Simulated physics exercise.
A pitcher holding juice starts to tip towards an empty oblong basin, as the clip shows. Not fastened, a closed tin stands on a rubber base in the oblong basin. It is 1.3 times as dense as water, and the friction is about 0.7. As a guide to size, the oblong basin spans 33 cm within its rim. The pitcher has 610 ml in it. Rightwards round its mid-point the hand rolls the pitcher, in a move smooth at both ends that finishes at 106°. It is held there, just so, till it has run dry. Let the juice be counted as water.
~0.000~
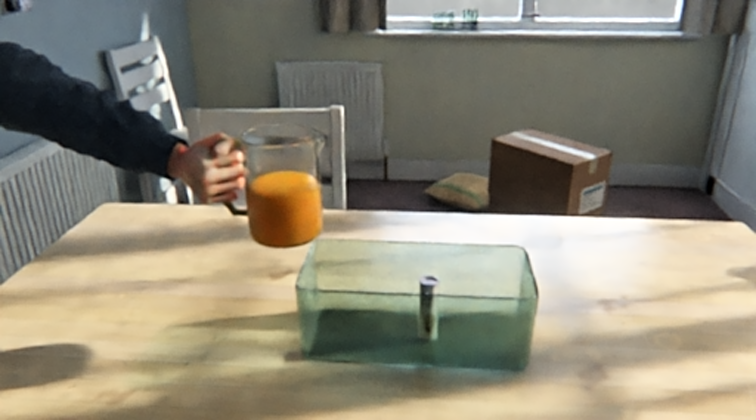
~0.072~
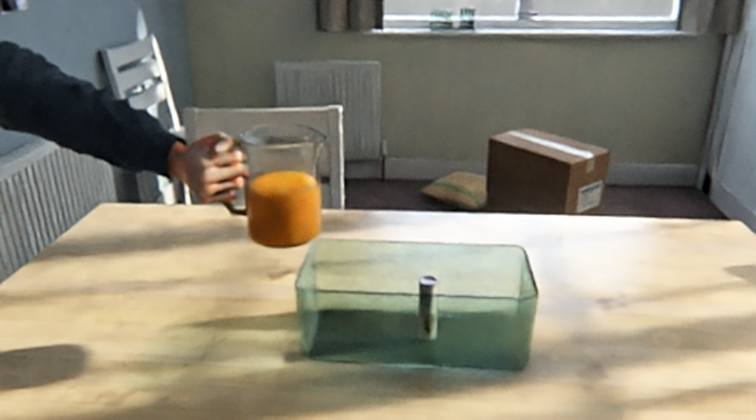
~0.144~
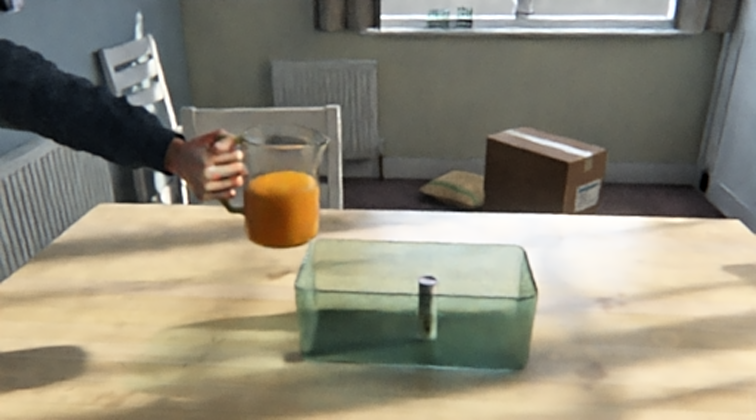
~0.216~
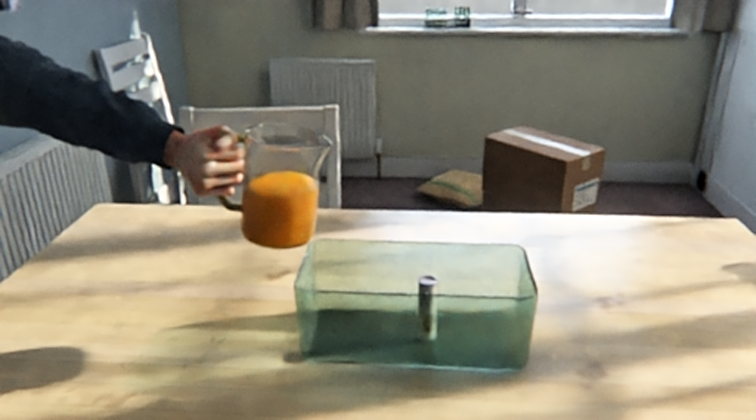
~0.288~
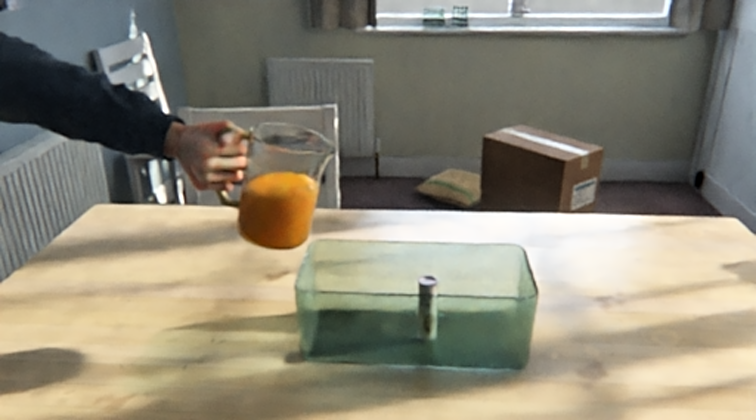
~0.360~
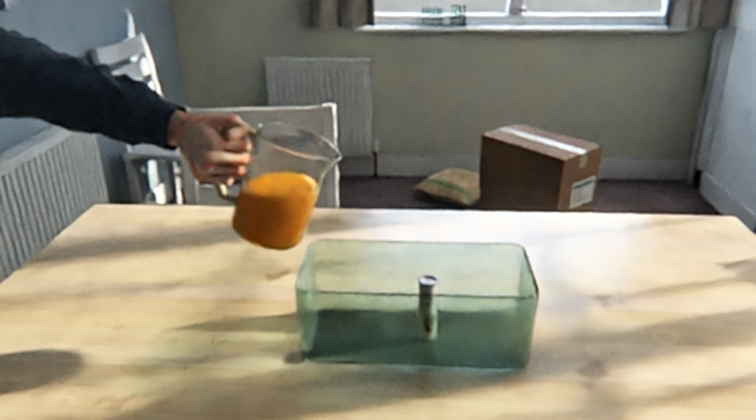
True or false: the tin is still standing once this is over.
True.
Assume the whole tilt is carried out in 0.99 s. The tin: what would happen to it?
Well, the tin simply holds firm.
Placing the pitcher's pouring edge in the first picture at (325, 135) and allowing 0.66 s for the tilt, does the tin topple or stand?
Then the tin remains standing.
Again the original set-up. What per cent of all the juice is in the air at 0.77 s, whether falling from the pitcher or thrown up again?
3 per cent.
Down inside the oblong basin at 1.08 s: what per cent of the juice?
About 40 per cent.
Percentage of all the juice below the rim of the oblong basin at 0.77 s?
Around 0 percent.
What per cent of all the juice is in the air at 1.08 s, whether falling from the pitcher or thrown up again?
Something like 18 per cent of the total.
By 0.77 s the tilt is 73° and 97 per cent is still to pour; the tin stands where it began.
By 1.08 s the tilt is 102° and 43 per cent is still to pour; the tin stands where it began.
By 1.39 s the tilt is 106° and 5 per cent is still to pour; the tin stands where it began.
By 1.74 s the tilt is 106° and 0 per cent is still to pour; the tin stands where it began.
At rest the tin stands where it began.
